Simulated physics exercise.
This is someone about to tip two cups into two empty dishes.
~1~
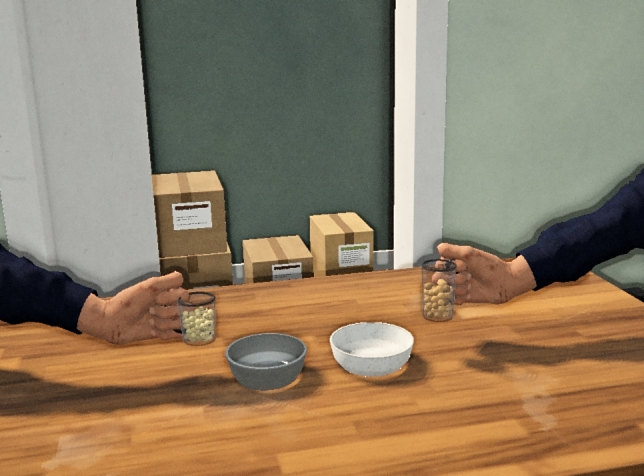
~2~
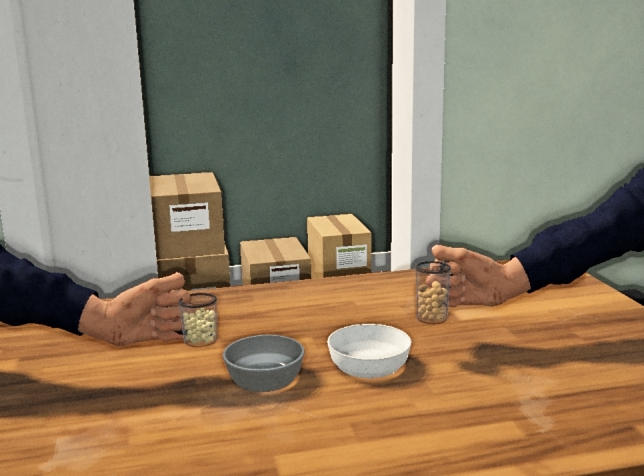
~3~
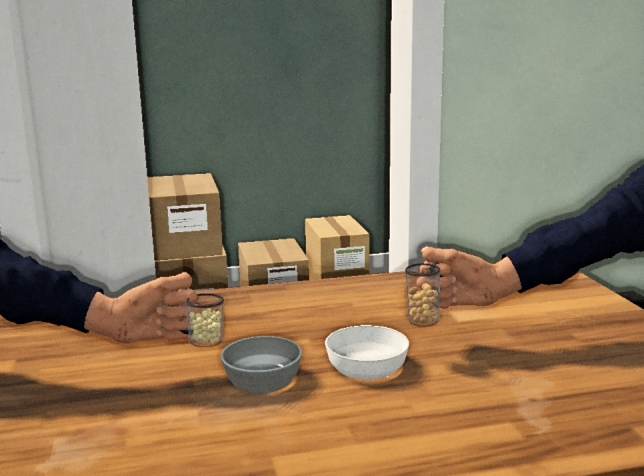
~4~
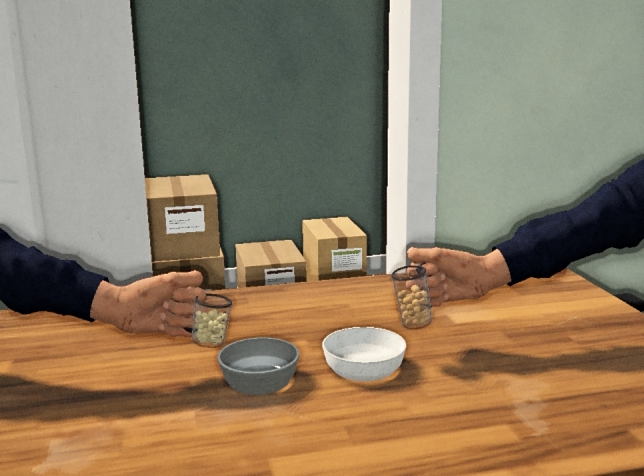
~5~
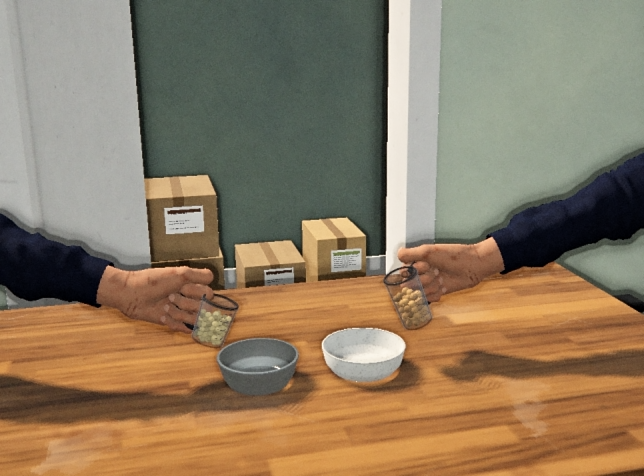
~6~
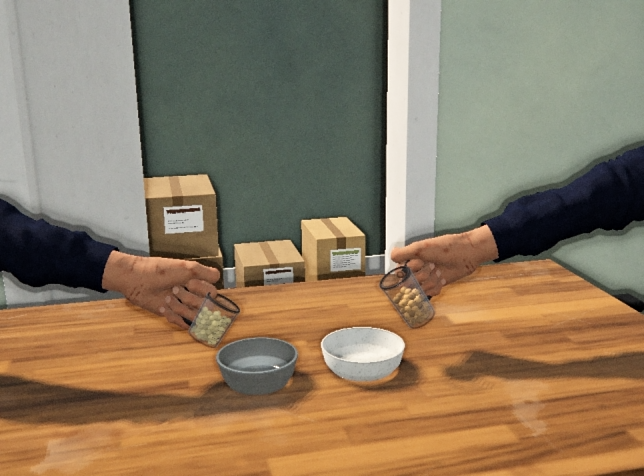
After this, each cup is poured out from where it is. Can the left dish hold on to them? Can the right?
Left dish gets everything, right gets everything.
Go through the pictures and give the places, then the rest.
Left dish at (273, 370), empty; left cup at (198, 319), holding soya beans, just above its dish; right dish at (384, 360), empty; right cup at (438, 291), holding round wooden beads, just above its dish, in the first frame.
Left cup at (199, 320), upright; right cup at (433, 293), upright, in the second frame.
Left cup at (206, 320), tipped 2°; right cup at (423, 295), tipped 2°, in the third frame.
Left cup at (211, 321), tipped 11°; right cup at (413, 298), tipped 11°, in the fourth frame.
Left cup at (214, 321), tipped 21°; right cup at (409, 299), tipped 21°, in the fifth frame.
Left dish at (263, 375); left cup at (213, 320), tipped 32°; right dish at (375, 365); right cup at (408, 298), tipped 32°, in the sixth frame.
Then, 0.24 s after the last picture, left, all still in the cup; right, all still in the cup.
Then, 0.54 s after the last picture, left, all still in the cup; right, all still in the cup.
Then, 0.86 s after the last picture, left, about two thirds still in the cup, about a quarter in the dish, a small part in the air; right, about two thirds still in the cup, about a quarter in the dish, a small part in the air.
At rest, left, all in the dish, none outside the dish; right, all in the dish, none outside the dish.
